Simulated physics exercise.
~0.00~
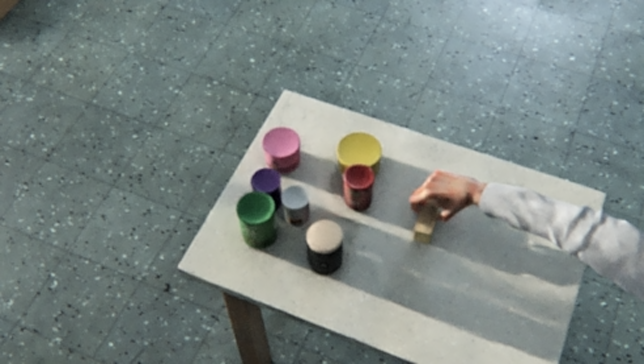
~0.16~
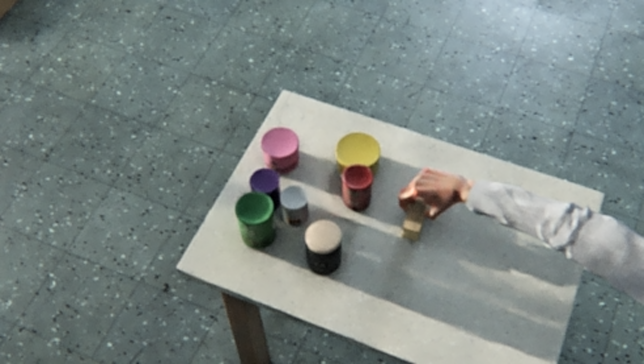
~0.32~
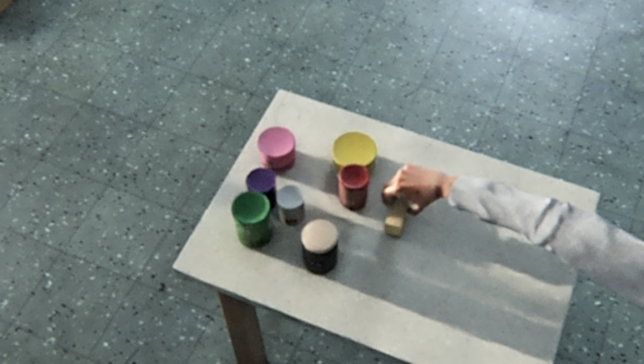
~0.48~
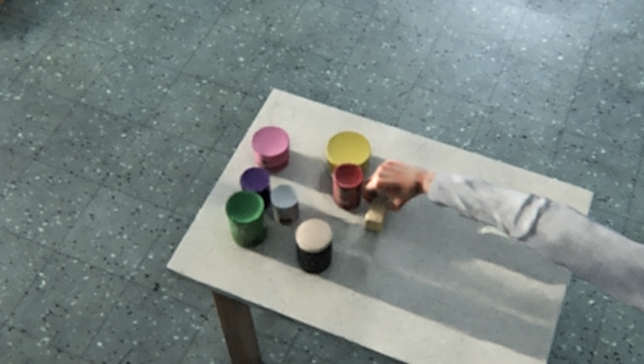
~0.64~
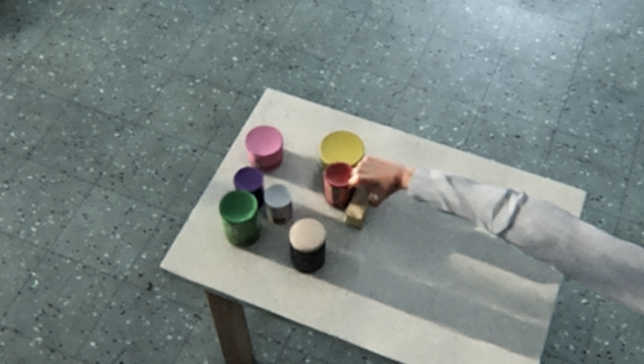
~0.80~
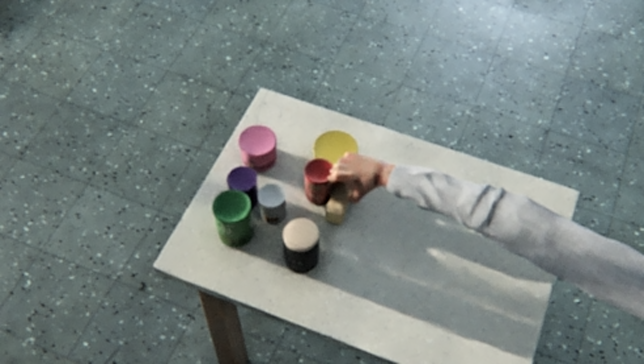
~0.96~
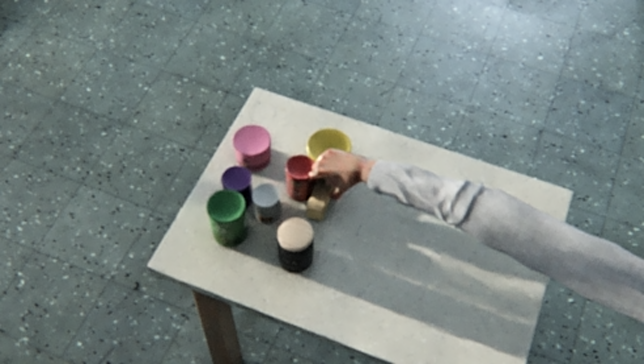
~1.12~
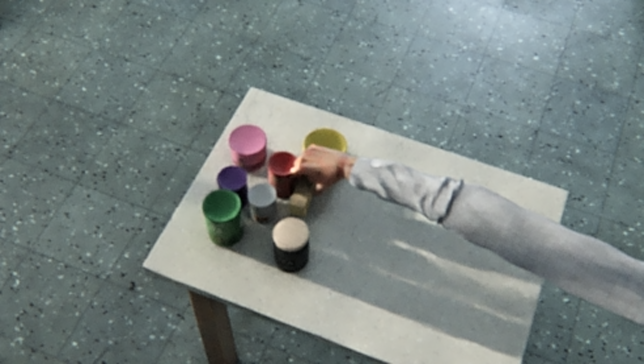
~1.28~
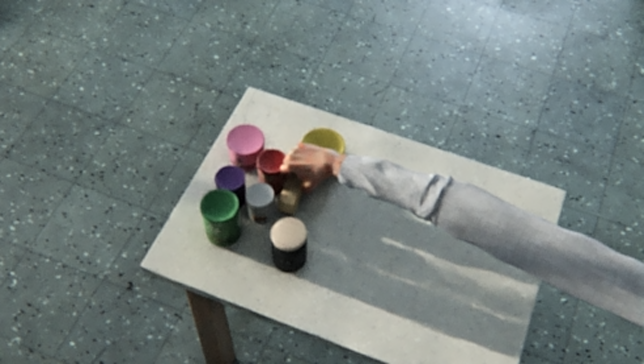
At the crowded end of a pale table on a speckled floor, a hand in a light sleeve slides a small block left until it pushes the upright red tin closer to the purple and white tins, while the yellow tub, black jar and other containers stay put.
